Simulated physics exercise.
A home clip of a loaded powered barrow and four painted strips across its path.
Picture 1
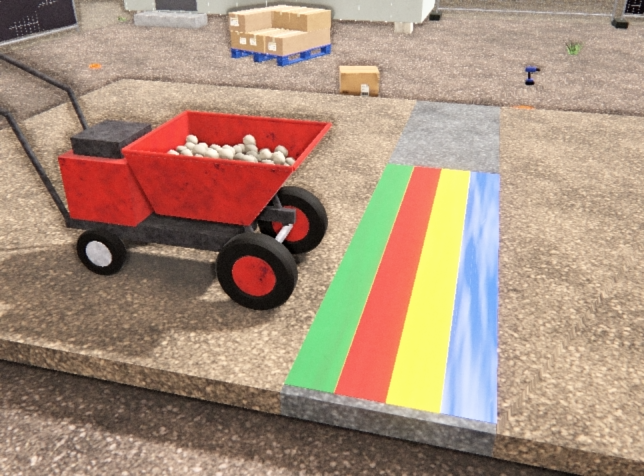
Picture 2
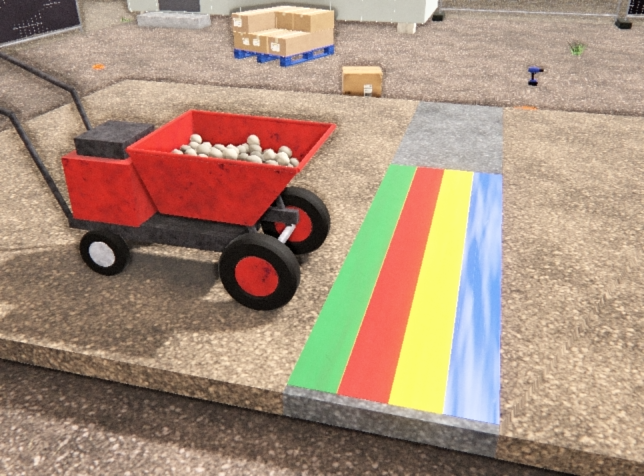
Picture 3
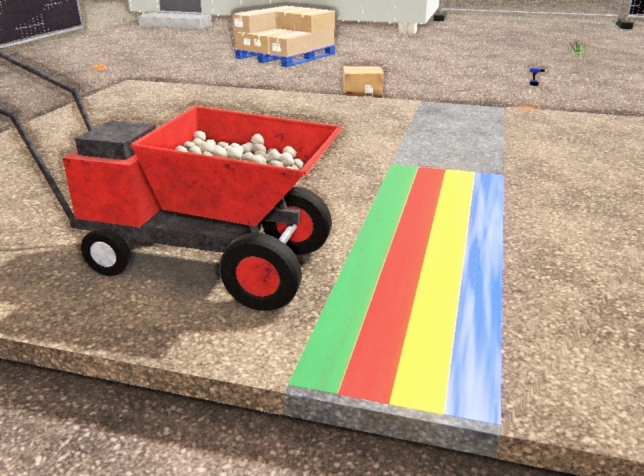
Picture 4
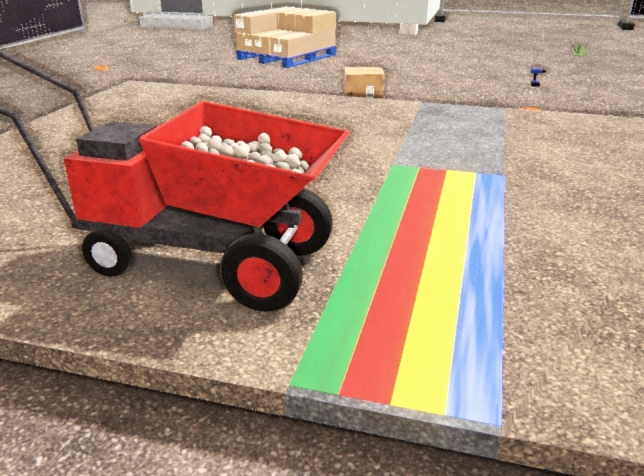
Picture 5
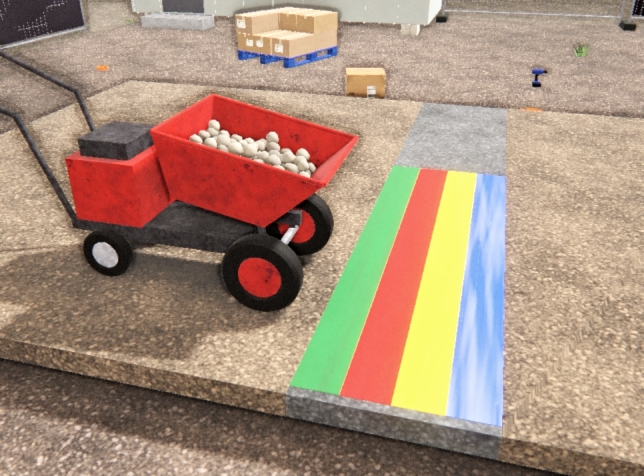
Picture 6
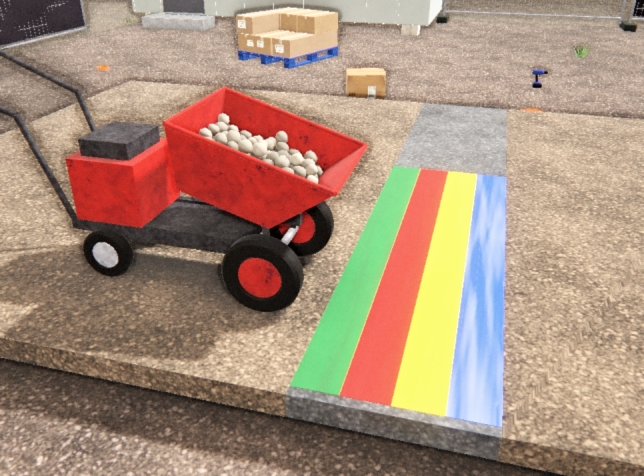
A red barrow's skip full of pebbles tilts forward toward four painted strips on the right.
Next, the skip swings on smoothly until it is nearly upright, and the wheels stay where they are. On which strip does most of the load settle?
The yellow strip carries the most.
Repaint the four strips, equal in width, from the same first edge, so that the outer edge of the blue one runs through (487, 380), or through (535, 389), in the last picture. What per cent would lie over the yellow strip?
The first gives 30 %, the second 30 %.
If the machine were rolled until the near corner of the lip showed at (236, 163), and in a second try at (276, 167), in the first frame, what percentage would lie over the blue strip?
Roughly 10 per cent, and 20 per cent.
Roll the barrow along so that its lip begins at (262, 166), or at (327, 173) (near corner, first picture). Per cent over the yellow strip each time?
The first gives 30 %, the second 30 %.
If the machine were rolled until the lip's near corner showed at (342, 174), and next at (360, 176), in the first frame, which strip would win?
One: Blue. Two: Blue.
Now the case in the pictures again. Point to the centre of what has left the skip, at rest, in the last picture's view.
Around (446, 299).
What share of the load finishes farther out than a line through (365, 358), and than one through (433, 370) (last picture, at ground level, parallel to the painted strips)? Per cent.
Roughly 90 per cent, and 40 per cent.
Soon after the last picture, skip tipped steeply; all in the skip.
A little later, skip tipped right over; most in the skip; a small part over the red strip; a small part over the yellow strip; a stray few over the blue strip.
Later still, skip tipped right over; about a quarter in the skip; a small part over the red strip; about a third over the yellow strip; about a quarter over the blue strip; a small part off the paint.
At rest, skip tipped right over; a small part in the skip; none over the green strip; about a quarter over the red strip; about a third over the yellow strip; about a quarter over the blue strip; a small part off the paint.
